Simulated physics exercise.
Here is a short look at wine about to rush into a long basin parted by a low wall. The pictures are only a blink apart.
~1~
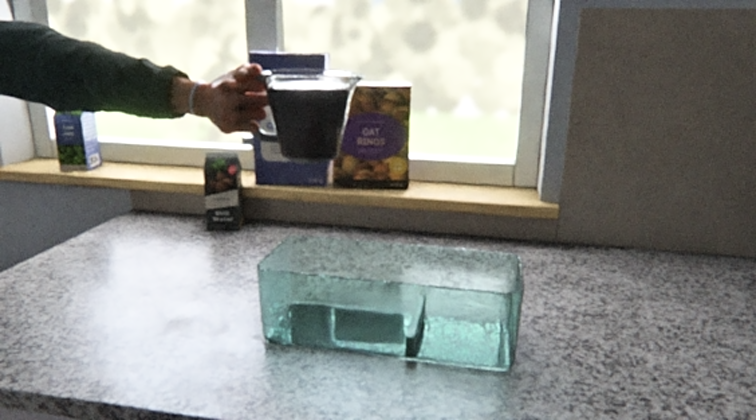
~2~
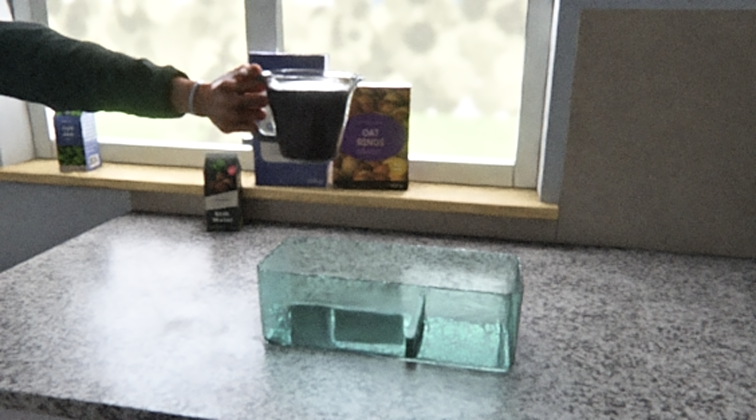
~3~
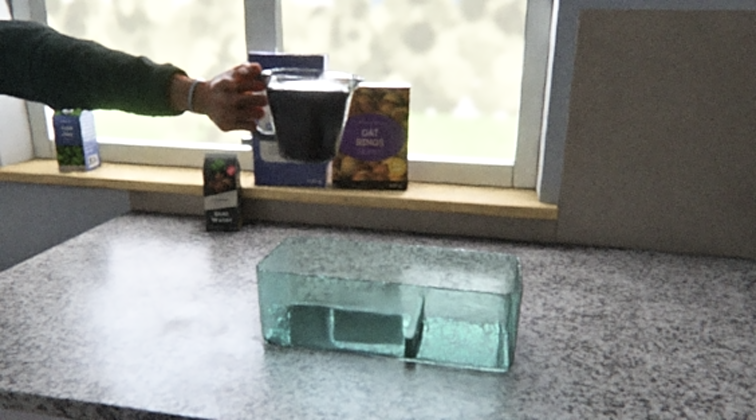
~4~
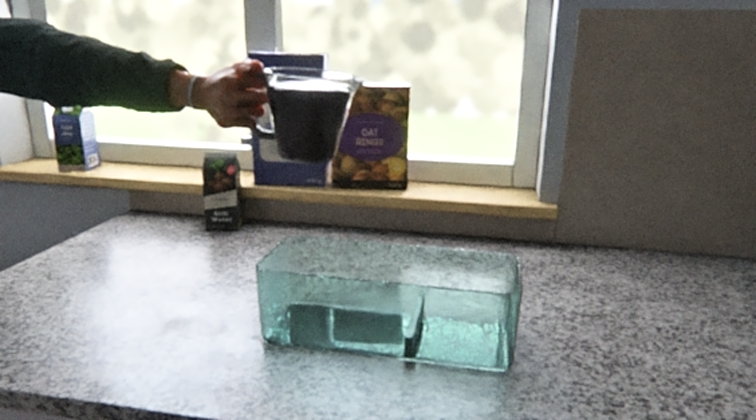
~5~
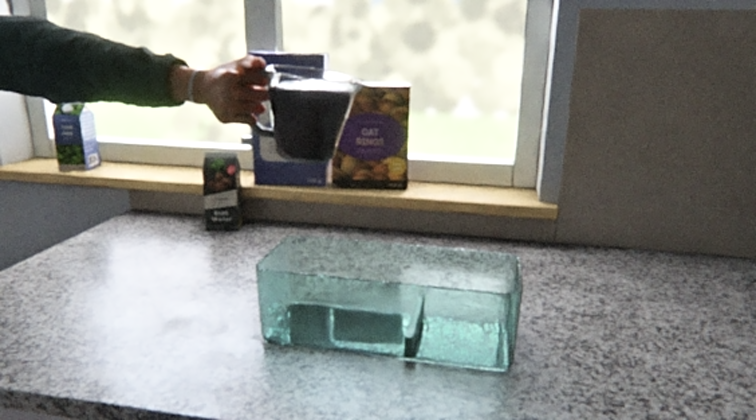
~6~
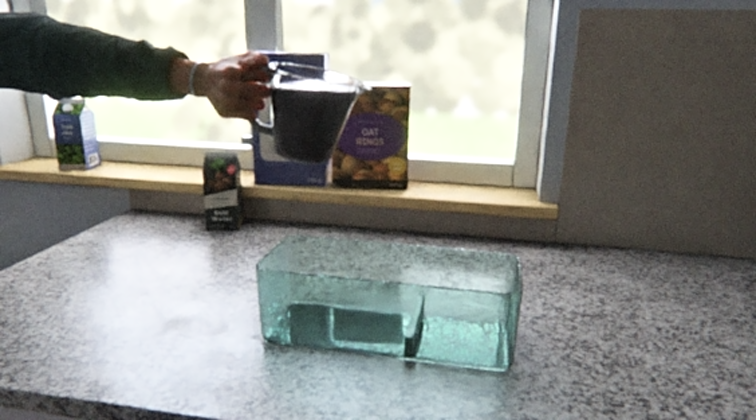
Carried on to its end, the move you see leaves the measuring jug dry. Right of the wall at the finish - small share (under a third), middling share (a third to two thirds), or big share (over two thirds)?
Middling.
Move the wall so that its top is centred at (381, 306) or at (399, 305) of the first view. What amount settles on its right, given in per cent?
The first placement gives around 90 percent, the second 90 percent.
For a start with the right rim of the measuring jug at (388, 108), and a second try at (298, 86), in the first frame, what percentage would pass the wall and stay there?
You'd get 75 percent from the first and 15 percent from the second.
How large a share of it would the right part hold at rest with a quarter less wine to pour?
About 45 percent.
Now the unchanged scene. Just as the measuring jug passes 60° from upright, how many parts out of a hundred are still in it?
Some 75 in a hundred has yet to spill out.
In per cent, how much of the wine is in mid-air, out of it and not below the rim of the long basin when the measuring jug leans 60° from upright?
Roughly 20 %.
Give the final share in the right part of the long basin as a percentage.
60 %.
A moment on, the measuring jug is tipped part way and 75 per cent is still to pour, 1 is left of the wall and 3 right of it.
Next, the measuring jug is tipped on its side and 23 per cent is still to pour, 9 is left of the wall and 43 right of it.
Then the measuring jug is tipped on its side and 1 per cent is still to pour, 32 is left of the wall and 62 right of it.
Later the measuring jug is tipped on its side and 0 per cent is still to pour, 39 is left of the wall and 59 right of it.
In the end 39 per cent lies left of the wall, 59 right of it and 2 outside.
